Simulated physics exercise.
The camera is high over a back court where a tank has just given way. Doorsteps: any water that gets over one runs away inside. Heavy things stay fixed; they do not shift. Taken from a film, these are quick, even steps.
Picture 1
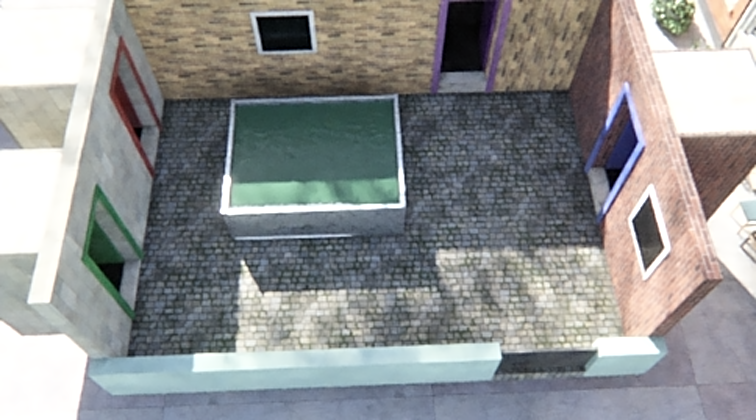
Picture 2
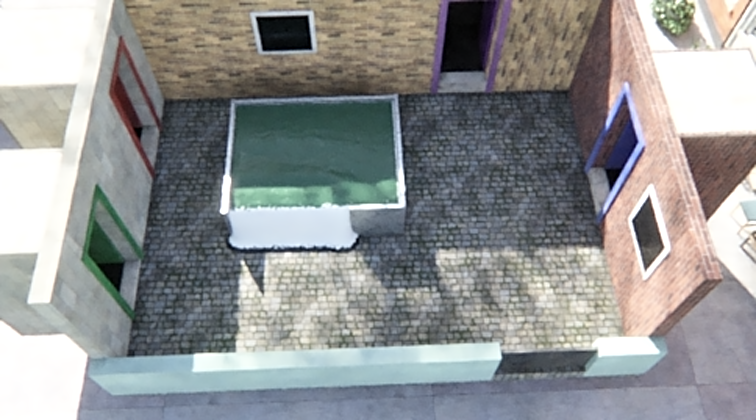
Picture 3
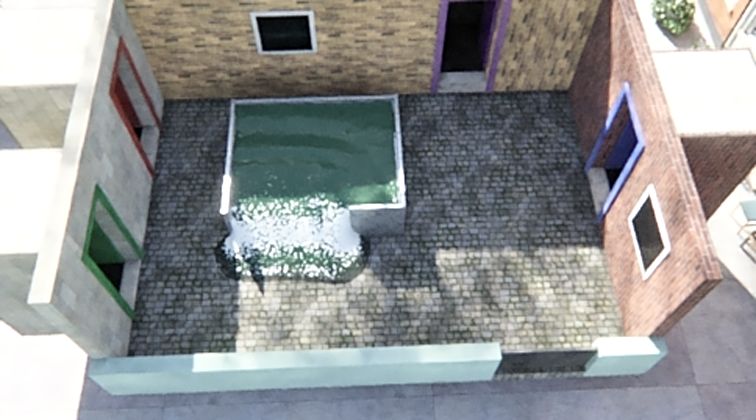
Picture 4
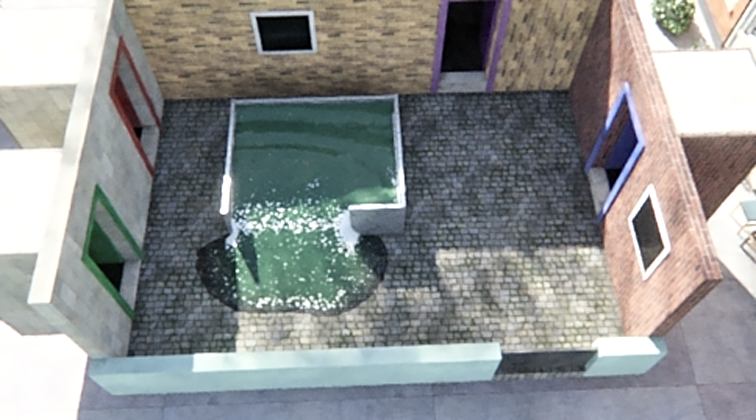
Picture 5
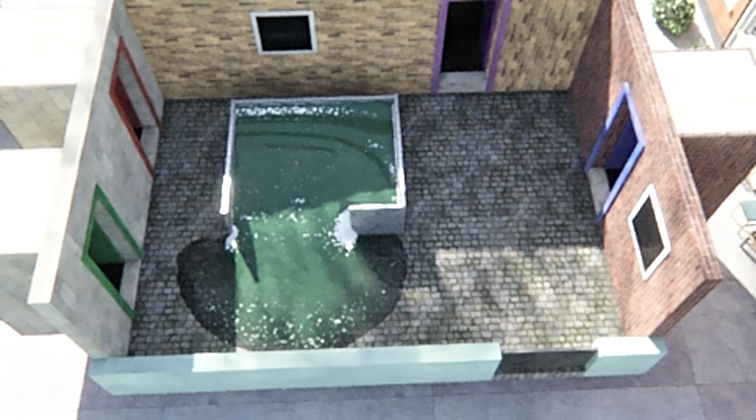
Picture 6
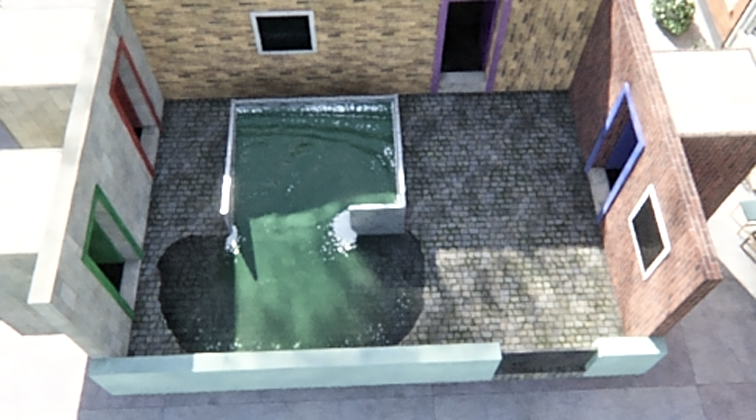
Water tank in a walled courtyard bursting open along its near side, green water pouring out and spreading across the cobbles.
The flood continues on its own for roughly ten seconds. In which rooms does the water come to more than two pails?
Purple door: Inside the limit; red door: Inside the limit; blue door: Inside the limit; green door: Past the limit.
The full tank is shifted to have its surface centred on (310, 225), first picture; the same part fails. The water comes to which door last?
The one you want is the purple-painted one.
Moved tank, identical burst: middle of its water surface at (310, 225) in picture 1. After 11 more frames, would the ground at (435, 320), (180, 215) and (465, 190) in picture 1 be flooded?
Spot one is touched, spot two is touched, spot three is not touched.
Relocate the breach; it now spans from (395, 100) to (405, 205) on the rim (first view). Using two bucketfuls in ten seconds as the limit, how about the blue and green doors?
The blue door ends up above and the green door ends up above.
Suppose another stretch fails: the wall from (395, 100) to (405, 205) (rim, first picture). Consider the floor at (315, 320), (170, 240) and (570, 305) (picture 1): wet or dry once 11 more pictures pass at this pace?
Unwetted, unwetted, submerged.
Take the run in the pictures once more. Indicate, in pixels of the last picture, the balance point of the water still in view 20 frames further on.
I'd mark it close to (315, 251).
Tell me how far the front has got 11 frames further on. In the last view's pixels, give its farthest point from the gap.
Approximate pixel: (619, 354).
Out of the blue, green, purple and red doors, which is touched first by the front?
My answer: The green door.
A moment on, water covers 30 % of the floor; the purple door not reached, the red door not reached, the blue door not reached, the green door wet at the sill, nothing in.
Next, water covers 35 % of the floor; the purple door not reached, the red door not reached, the blue door not reached, the green door under two buckets in.
Then, water covers 75 % of the floor; the purple door not reached, the red door wet at the sill, nothing in, the blue door wet at the sill, nothing in, the green door far over two buckets in.
Later, water covers 90 % of the floor; the purple door wet at the sill, nothing in, the red door wet at the sill, nothing in, the blue door wet at the sill, nothing in, the green door far over two buckets in.
In the end, water covers 100 % of the floor; the purple door wet at the sill, nothing in, the red door wet at the sill, nothing in, the blue door wet at the sill, nothing in, the green door far over two buckets in.
